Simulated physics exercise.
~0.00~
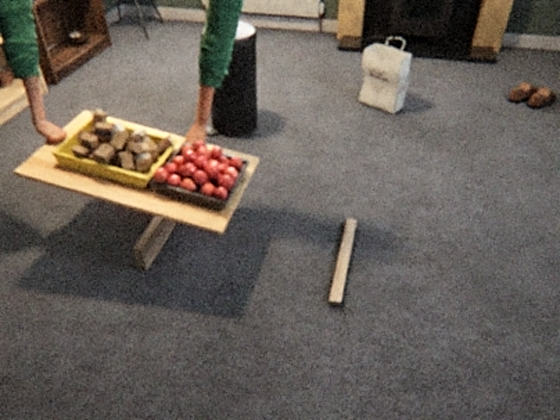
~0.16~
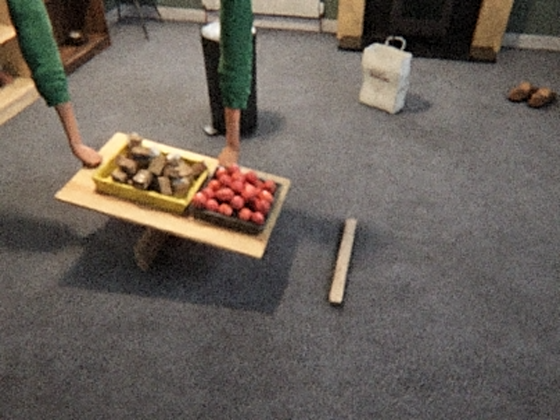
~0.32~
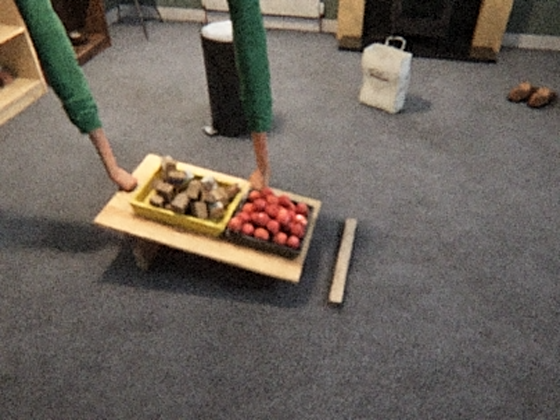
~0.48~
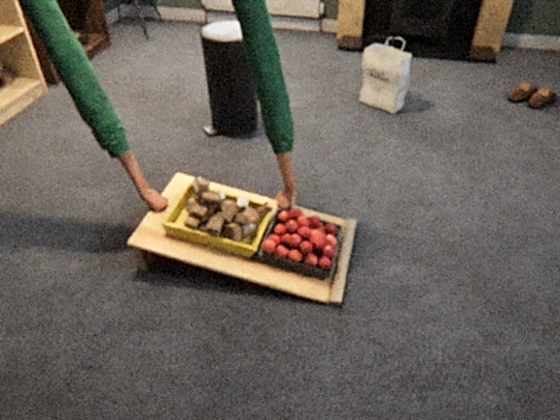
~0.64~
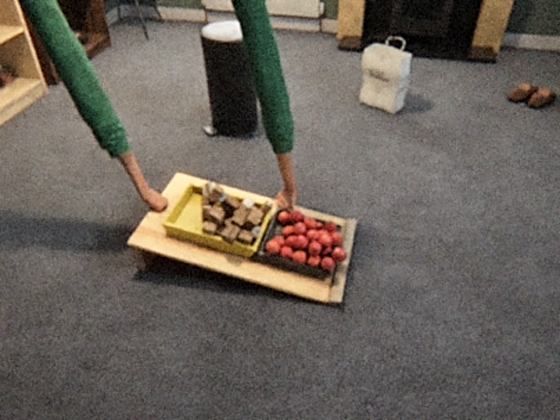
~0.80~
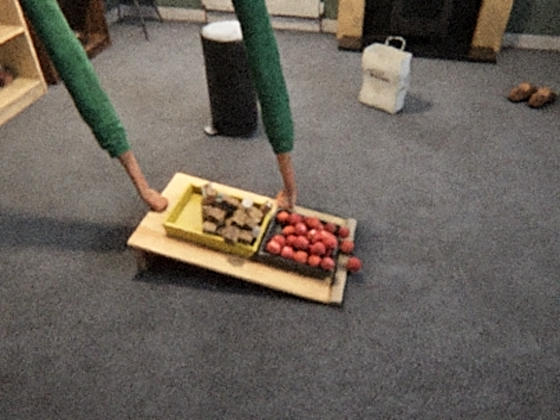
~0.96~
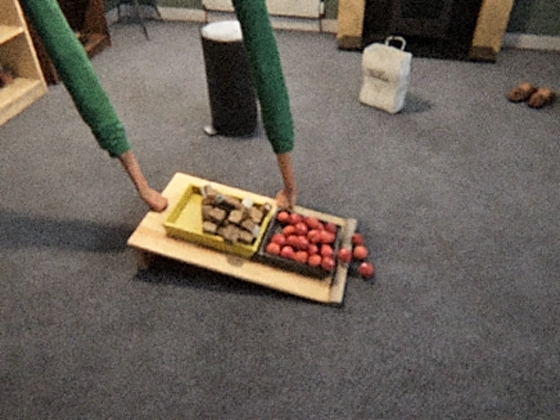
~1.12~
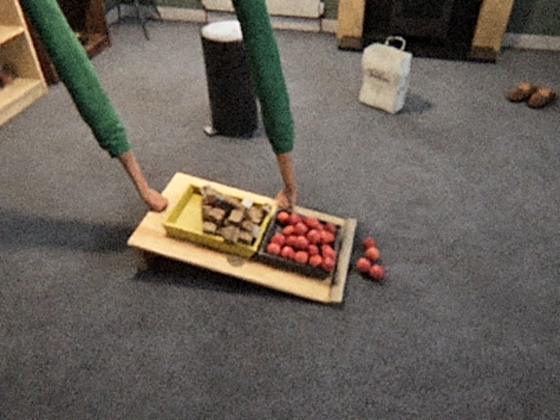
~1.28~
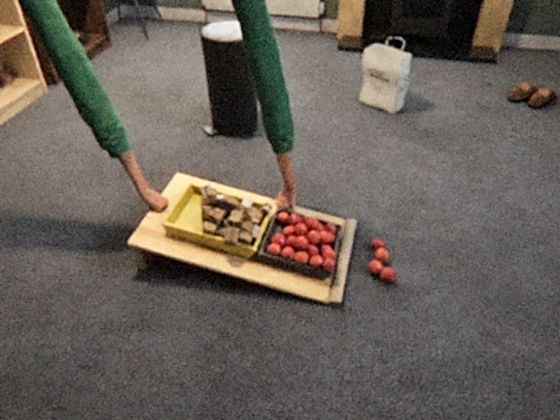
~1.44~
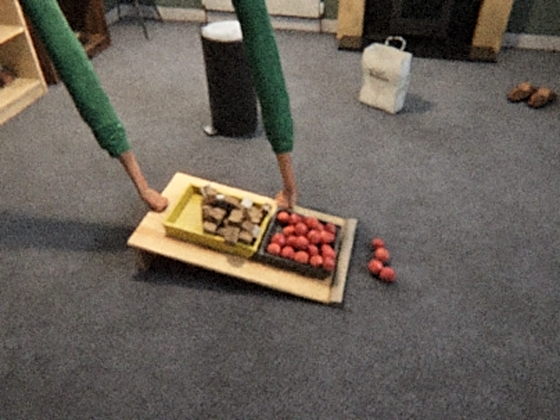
A board carrying a yellow tray of small brown parcels and a black tray of tomatoes is swung right and down by two green-sleeved arms until it stops at a wooden strip; the parcels slide within their tray, while four tomatoes spill onto the carpet and come to rest.
